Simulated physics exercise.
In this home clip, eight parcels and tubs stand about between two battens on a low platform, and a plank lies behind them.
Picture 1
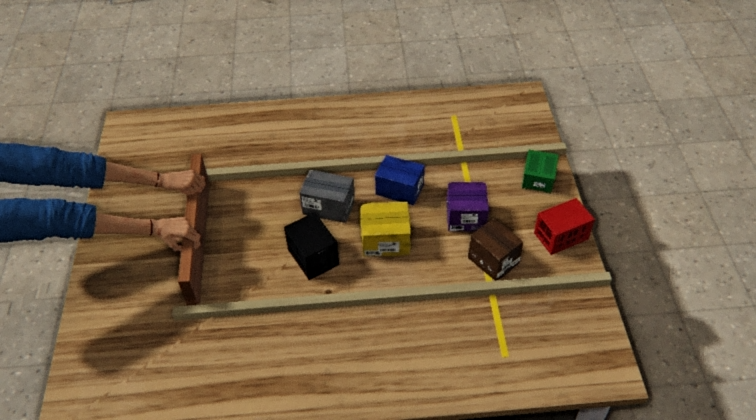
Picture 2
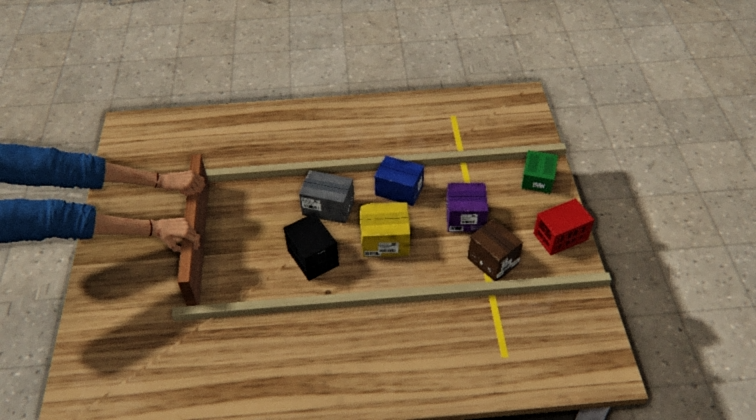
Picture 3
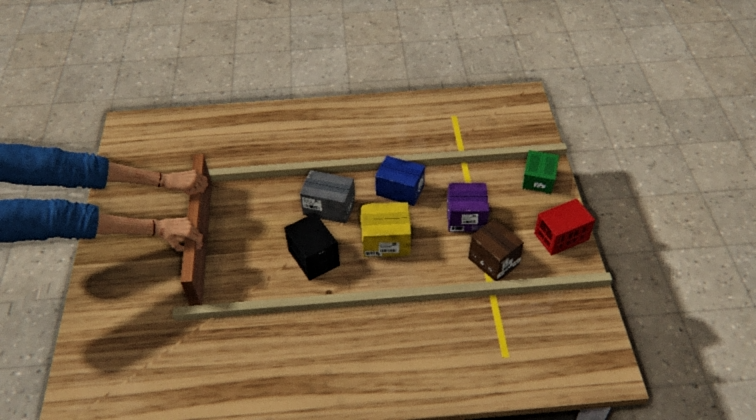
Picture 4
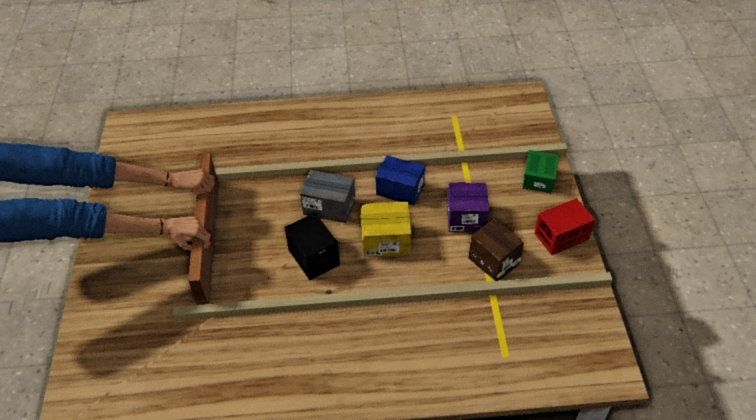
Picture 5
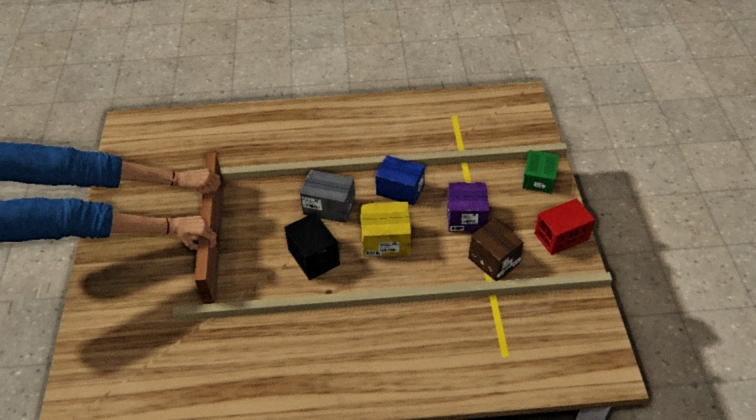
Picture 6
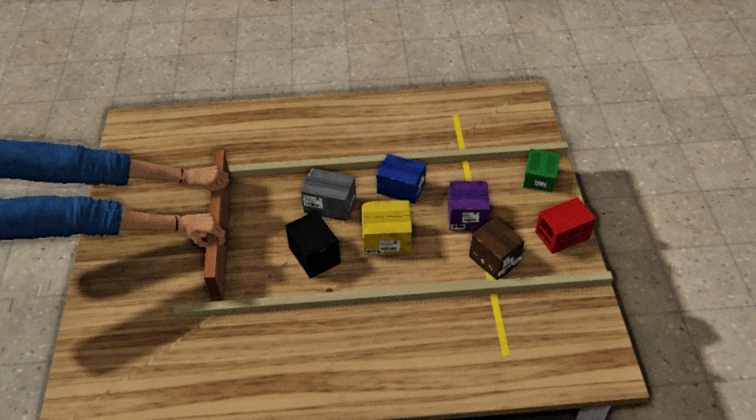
A wooden plank, held by two hands in blue sleeves, slid slightly to the right between two battens, while the eight coloured boxes ahead of it, some near a yellow tape line, stayed put.
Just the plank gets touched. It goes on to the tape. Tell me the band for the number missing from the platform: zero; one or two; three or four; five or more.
That band is zero.
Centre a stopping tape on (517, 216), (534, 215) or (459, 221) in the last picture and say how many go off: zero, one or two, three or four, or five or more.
Either three or four; three to four; none.
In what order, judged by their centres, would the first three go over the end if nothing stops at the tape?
First comes the green tote, next the purple parcel, and after that the red crate.
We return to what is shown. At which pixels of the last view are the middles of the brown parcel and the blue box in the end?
The first comes to rest at (541, 252), and the second at (533, 160).
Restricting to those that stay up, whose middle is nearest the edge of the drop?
The green tote finishes nearest.
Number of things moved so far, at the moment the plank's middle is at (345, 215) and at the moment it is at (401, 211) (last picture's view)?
First 4, then 5.
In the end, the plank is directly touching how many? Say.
It ends up touching 2.
Soon after, none off yet; red crate at rest near (565, 225); green tote at rest near (541, 171); brown parcel at rest near (496, 249).
At rest, the number that fall off is zero.
